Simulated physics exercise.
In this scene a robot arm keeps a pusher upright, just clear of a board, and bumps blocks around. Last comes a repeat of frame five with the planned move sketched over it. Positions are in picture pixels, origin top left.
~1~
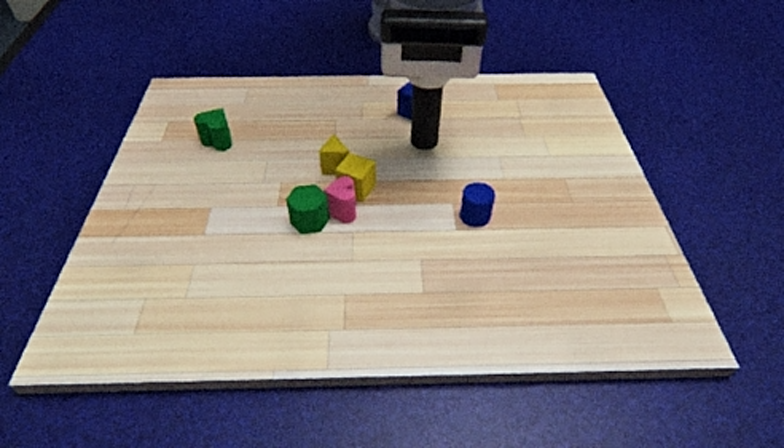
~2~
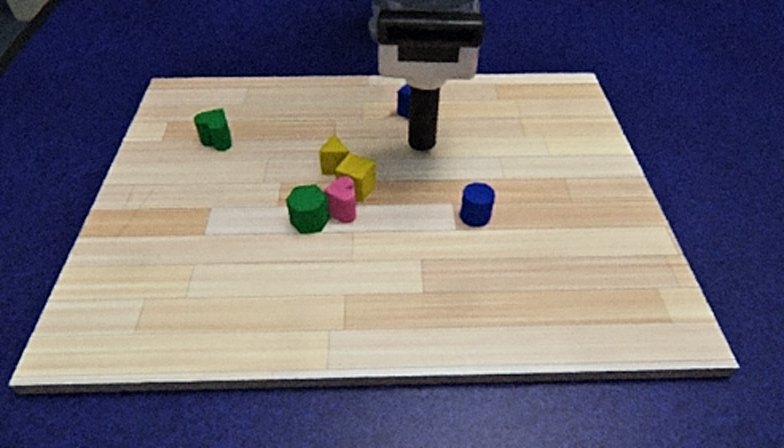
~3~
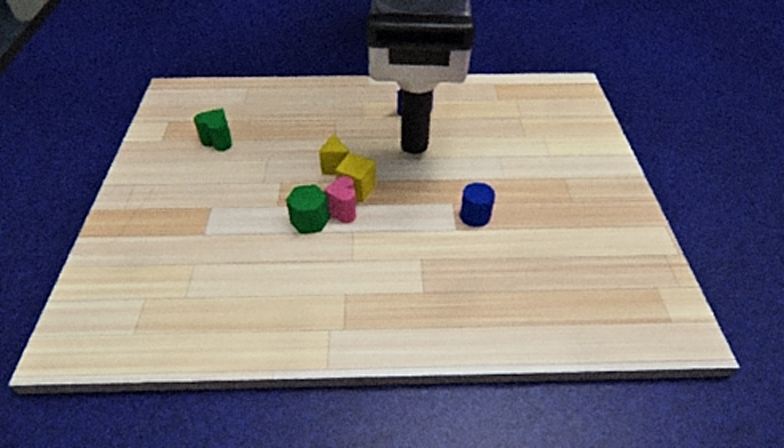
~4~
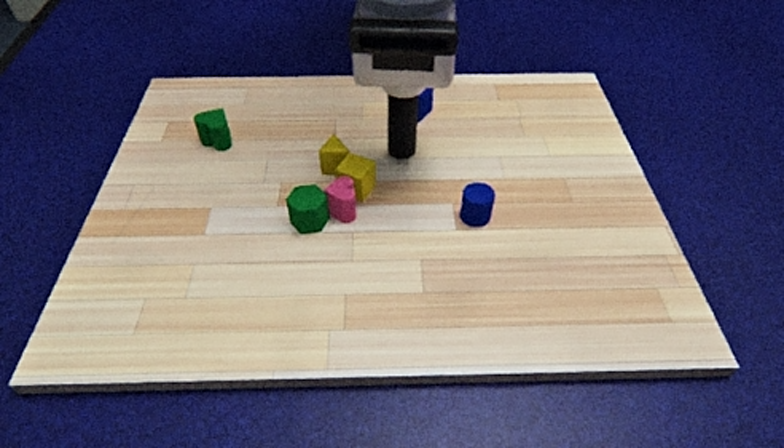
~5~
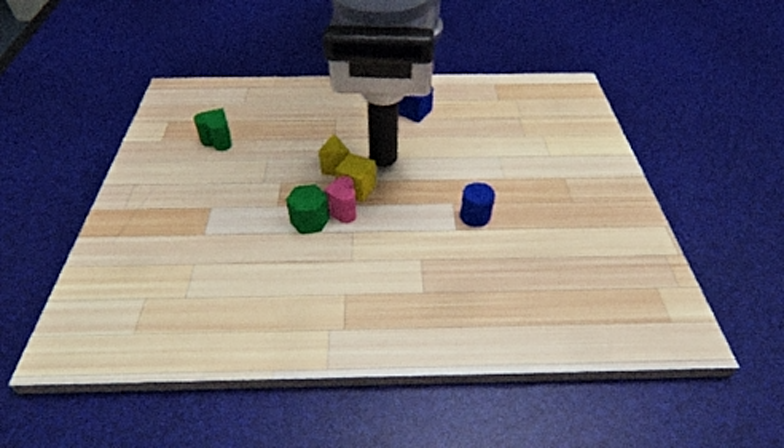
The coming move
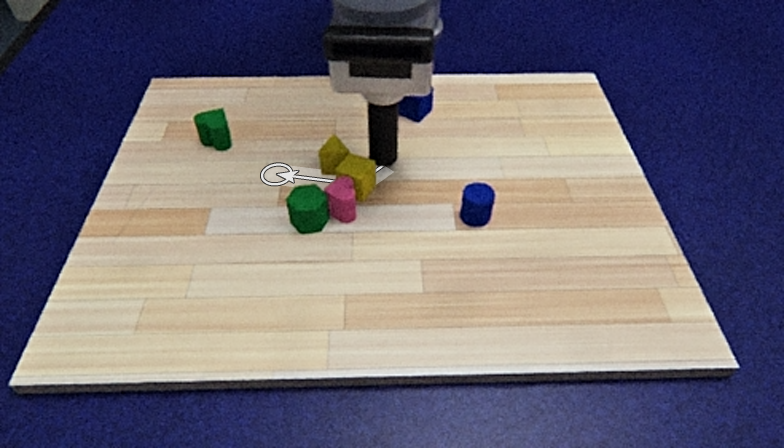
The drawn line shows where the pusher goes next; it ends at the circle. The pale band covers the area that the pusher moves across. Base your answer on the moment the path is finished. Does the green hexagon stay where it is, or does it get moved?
The result: It moves.
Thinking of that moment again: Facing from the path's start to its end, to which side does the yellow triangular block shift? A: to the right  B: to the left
Correct choice: A.
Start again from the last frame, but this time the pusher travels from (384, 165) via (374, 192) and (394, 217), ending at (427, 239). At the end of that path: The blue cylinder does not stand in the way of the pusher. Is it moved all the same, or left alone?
It gets no push and keeps its place.
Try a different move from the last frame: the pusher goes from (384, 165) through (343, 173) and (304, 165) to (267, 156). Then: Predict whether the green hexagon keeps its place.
That block remains where it is.
Path on the board, from (384, 165) via (353, 182) and (315, 179), ending at (277, 174).
The first path, step by step. One third of the way, pusher (352, 174); green hexagon (298, 203), turned 30° clockwise; yellow triangular block (328, 144), turned 25° clockwise; pink heart block (335, 203), turned 15° anticlockwise; yellow square piece (338, 179), turned 20° anticlockwise.
Two thirds of the way, pusher (313, 171); green hexagon (298, 203), turned 30° clockwise; yellow triangular block (314, 139), turned 115° clockwise; pink heart block (334, 204), turned 15° anticlockwise; yellow square piece (336, 180), turned 25° anticlockwise.
At the end, pusher (275, 166); green hexagon (298, 203), turned 30° clockwise; yellow triangular block (312, 138), turned 130° clockwise; pink heart block (334, 204), turned 15° anticlockwise; yellow square piece (336, 180), turned 25° anticlockwise.
